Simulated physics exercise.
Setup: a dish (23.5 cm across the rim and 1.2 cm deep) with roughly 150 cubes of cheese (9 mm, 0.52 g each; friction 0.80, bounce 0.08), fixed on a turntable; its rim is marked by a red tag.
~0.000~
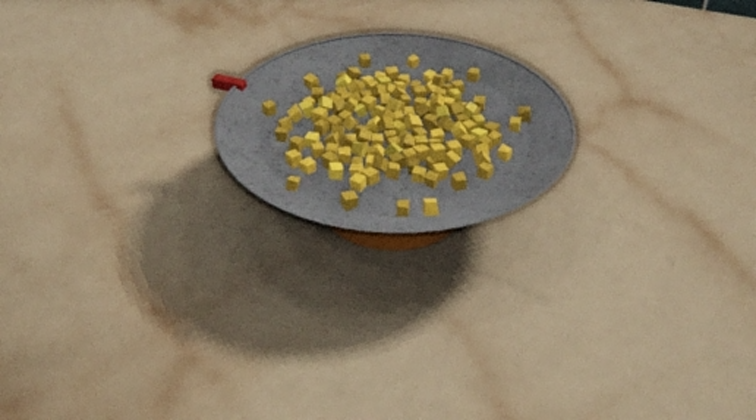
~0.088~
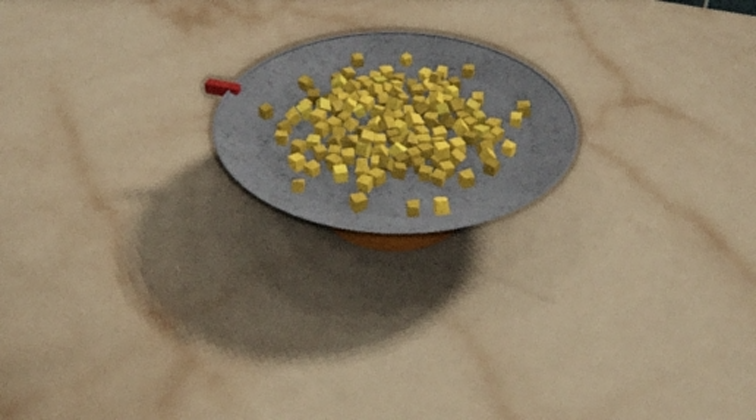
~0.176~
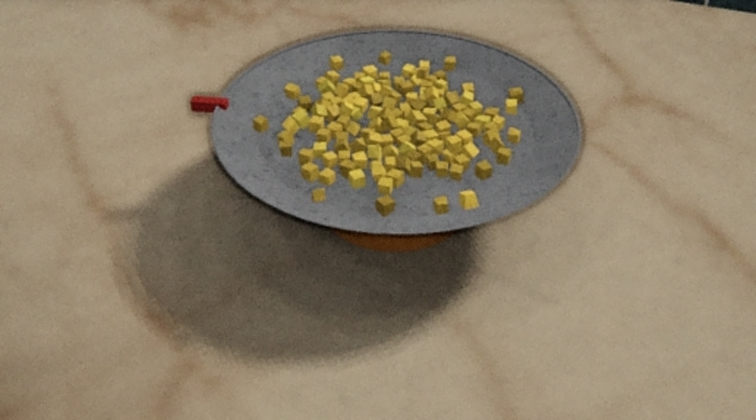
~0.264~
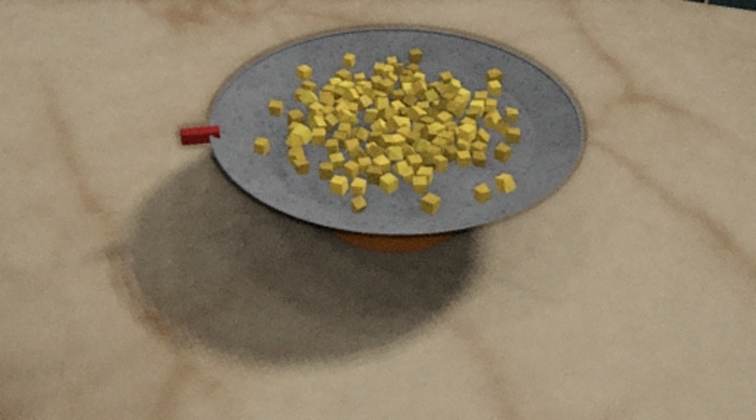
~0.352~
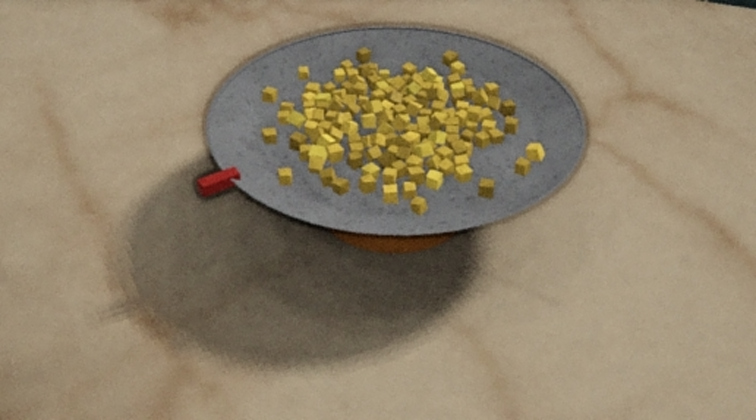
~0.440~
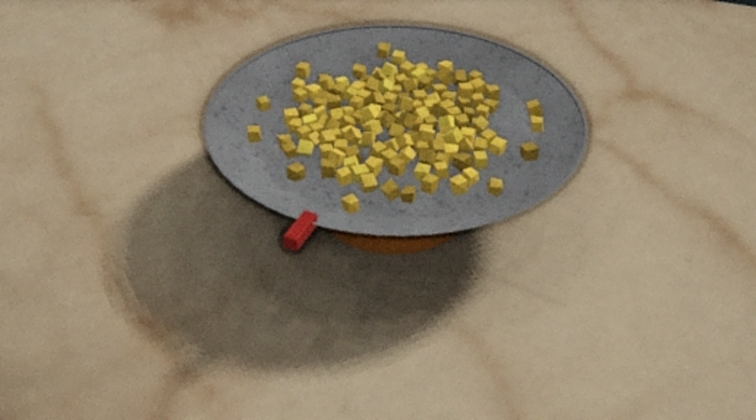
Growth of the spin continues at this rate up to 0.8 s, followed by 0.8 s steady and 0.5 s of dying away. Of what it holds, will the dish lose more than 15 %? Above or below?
It comes out above.
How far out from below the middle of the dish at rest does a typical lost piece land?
I'd put it at close to 20 centimetres.
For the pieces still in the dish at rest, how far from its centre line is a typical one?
Estimate: Close to 1.5 cm.
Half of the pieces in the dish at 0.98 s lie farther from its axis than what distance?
Reading: Near 8.5 cm.
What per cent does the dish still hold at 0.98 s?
Roughly 50 %.
After 0.98 s, fallen behind where it stops 5 %, fallen left of where it stops 5 %, fallen in front of where it stops 5 %, fallen right of where it stops 5 %, dish 50 %, in the air 25 %; middle of the pieces not yet landed near (398, 118).
After 1.44 s, fallen behind where it stops 25 %, fallen left of where it stops 20 %, fallen in front of where it stops 25 %, fallen right of where it stops 20 %, dish 15 %; middle of the pieces not yet landed near (380, 117).
Then, at 1.85 s, fallen behind where it stops 25 %, fallen left of where it stops 20 %, fallen in front of where it stops 25 %, fallen right of where it stops 25 %, dish 10 %; middle of the pieces not yet landed near (390, 120).
Then, at 2.25 s, fallen behind where it stops 25 %, fallen left of where it stops 20 %, fallen in front of where it stops 25 %, fallen right of where it stops 25 %, dish 10 %; middle of the pieces not yet landed near (392, 122).
In the end, at 2.5 s, fallen behind where it stops 25 %, fallen left of where it stops 20 %, fallen in front of where it stops 25 %, fallen right of where it stops 25 %, dish 10 %.
